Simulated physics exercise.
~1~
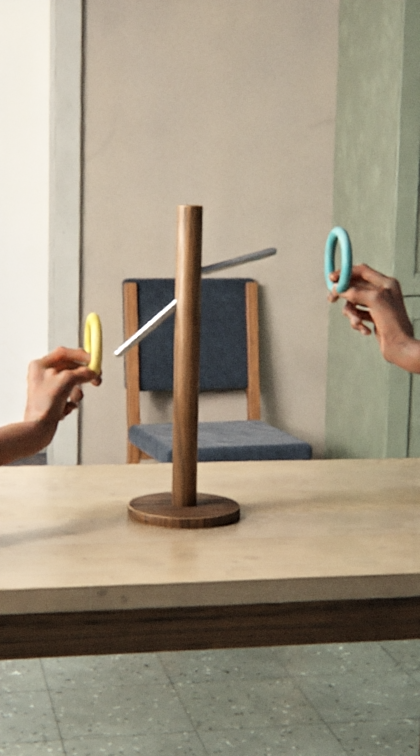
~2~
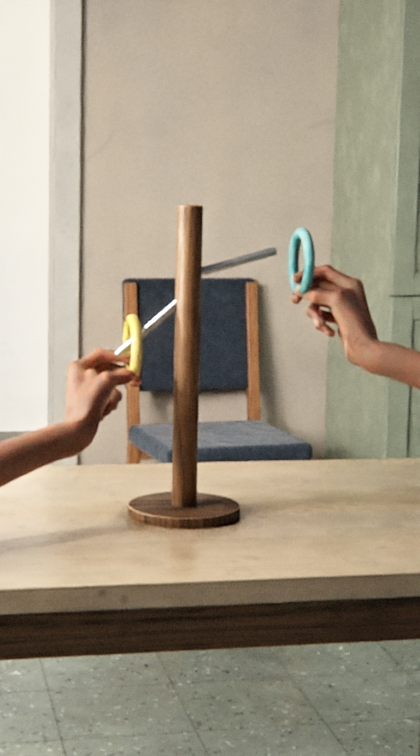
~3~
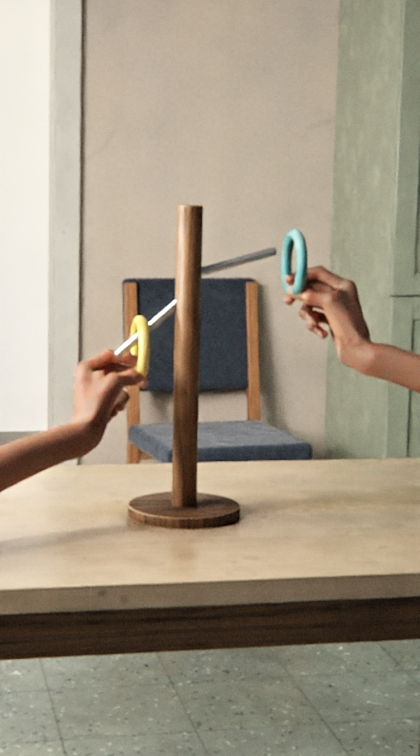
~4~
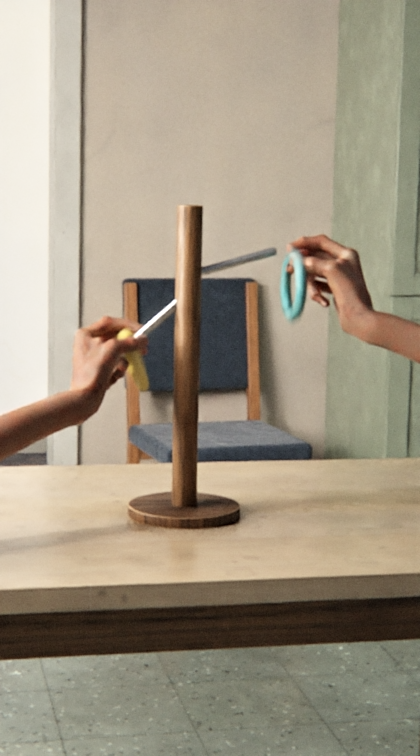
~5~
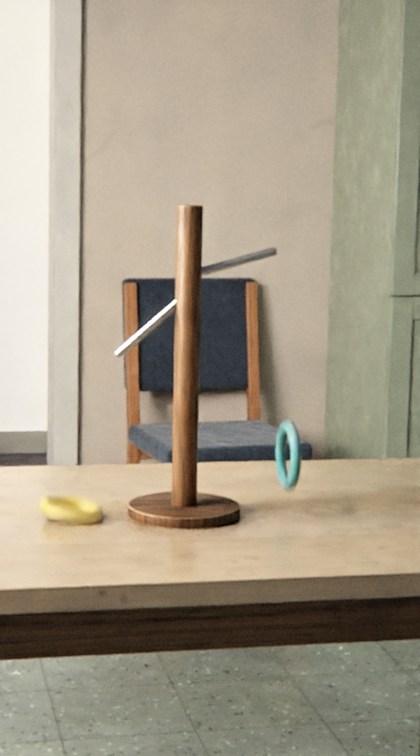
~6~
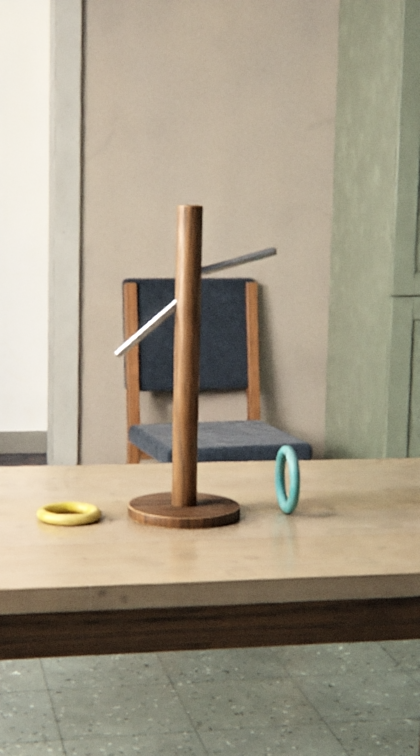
The video shows two hands bringing a yellow ring and a turquoise ring toward the two metal pegs of a wooden stand and letting go, after which both rings drop to the table, the yellow lying flat and the turquoise upright.
